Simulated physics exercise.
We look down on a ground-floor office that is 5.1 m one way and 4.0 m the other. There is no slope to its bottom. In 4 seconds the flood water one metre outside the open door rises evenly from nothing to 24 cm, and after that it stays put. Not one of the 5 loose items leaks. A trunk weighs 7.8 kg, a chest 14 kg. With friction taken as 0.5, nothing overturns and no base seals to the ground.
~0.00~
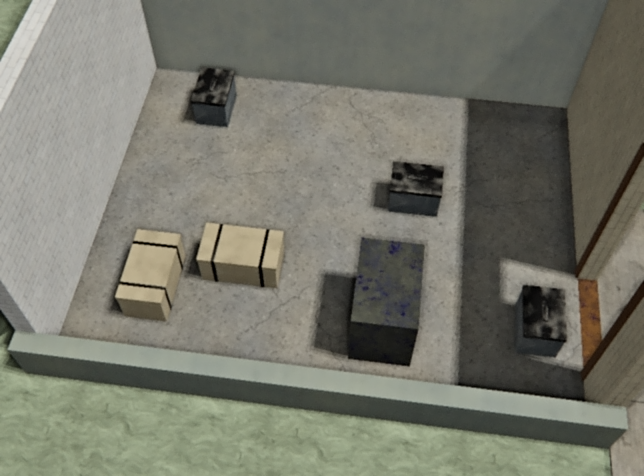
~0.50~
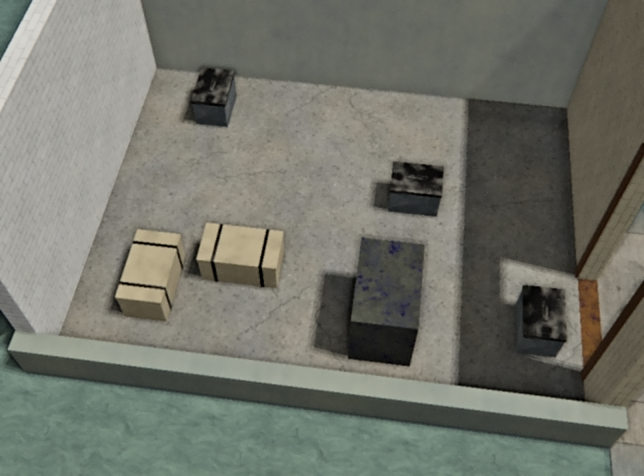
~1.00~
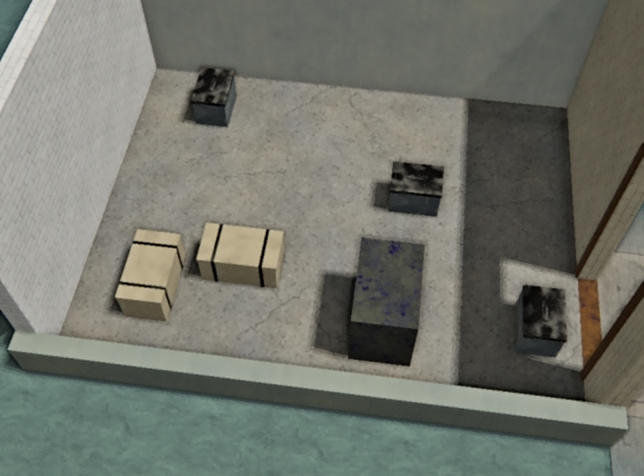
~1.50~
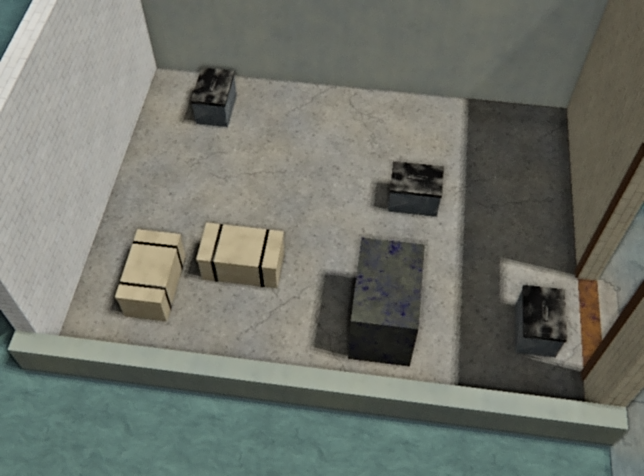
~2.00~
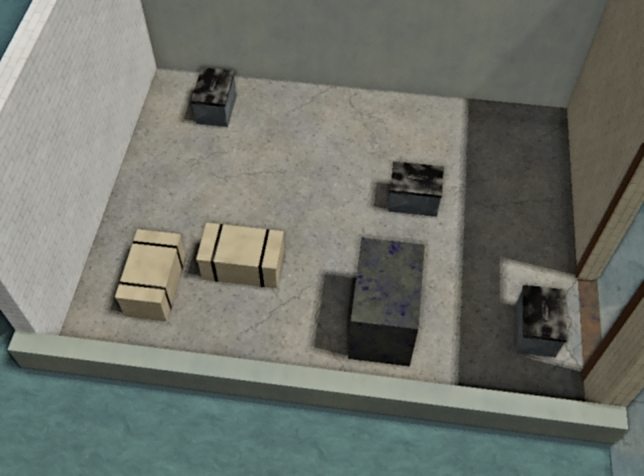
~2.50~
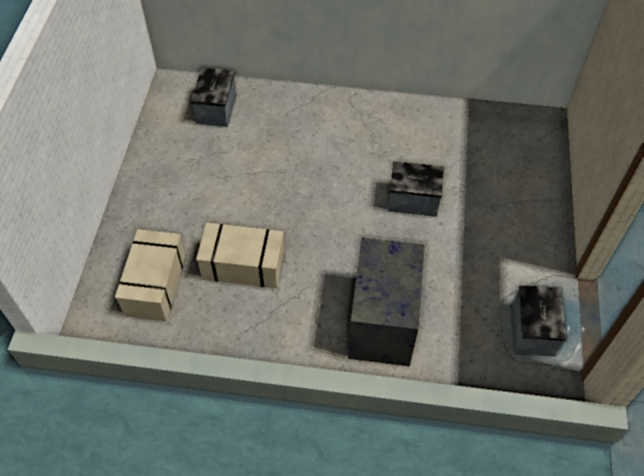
A room holding several boxes sat still while the green ground outside turned to blue-green water, and then a little water crept in through the doorway at right, around the nearest dark box.
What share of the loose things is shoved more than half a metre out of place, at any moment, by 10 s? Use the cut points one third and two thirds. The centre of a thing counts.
It falls from one third to two thirds.
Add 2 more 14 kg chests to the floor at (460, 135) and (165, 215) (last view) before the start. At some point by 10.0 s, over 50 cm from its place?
Order as asked: Not as far and not as far.
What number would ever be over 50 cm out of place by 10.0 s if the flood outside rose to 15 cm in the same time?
Then 1.
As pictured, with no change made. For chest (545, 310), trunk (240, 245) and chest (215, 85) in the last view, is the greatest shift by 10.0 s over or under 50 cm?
Result, in turn: Exceeded / stayed within / stayed within.
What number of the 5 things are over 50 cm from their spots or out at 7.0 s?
The number comes to 2.
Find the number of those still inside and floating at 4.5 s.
It comes to 0 of them.
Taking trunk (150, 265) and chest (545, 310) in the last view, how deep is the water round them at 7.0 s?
First roughly 2 cm, second roughly 15 cm.
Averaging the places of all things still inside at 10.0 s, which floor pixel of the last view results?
Centred roughly on (294, 204).
After 3.5 s 1 of 5 are over 50 cm from their spots; 0 afloat.
After 4.5 s 1 of 5 are over 50 cm from their spots; 0 afloat.
After 7.0 s 2 of 5 are over 50 cm from their spots; 2 afloat.
After 10.0 s 3 of 5 are over 50 cm from their spots, and 3 have been at some point; 5 afloat.
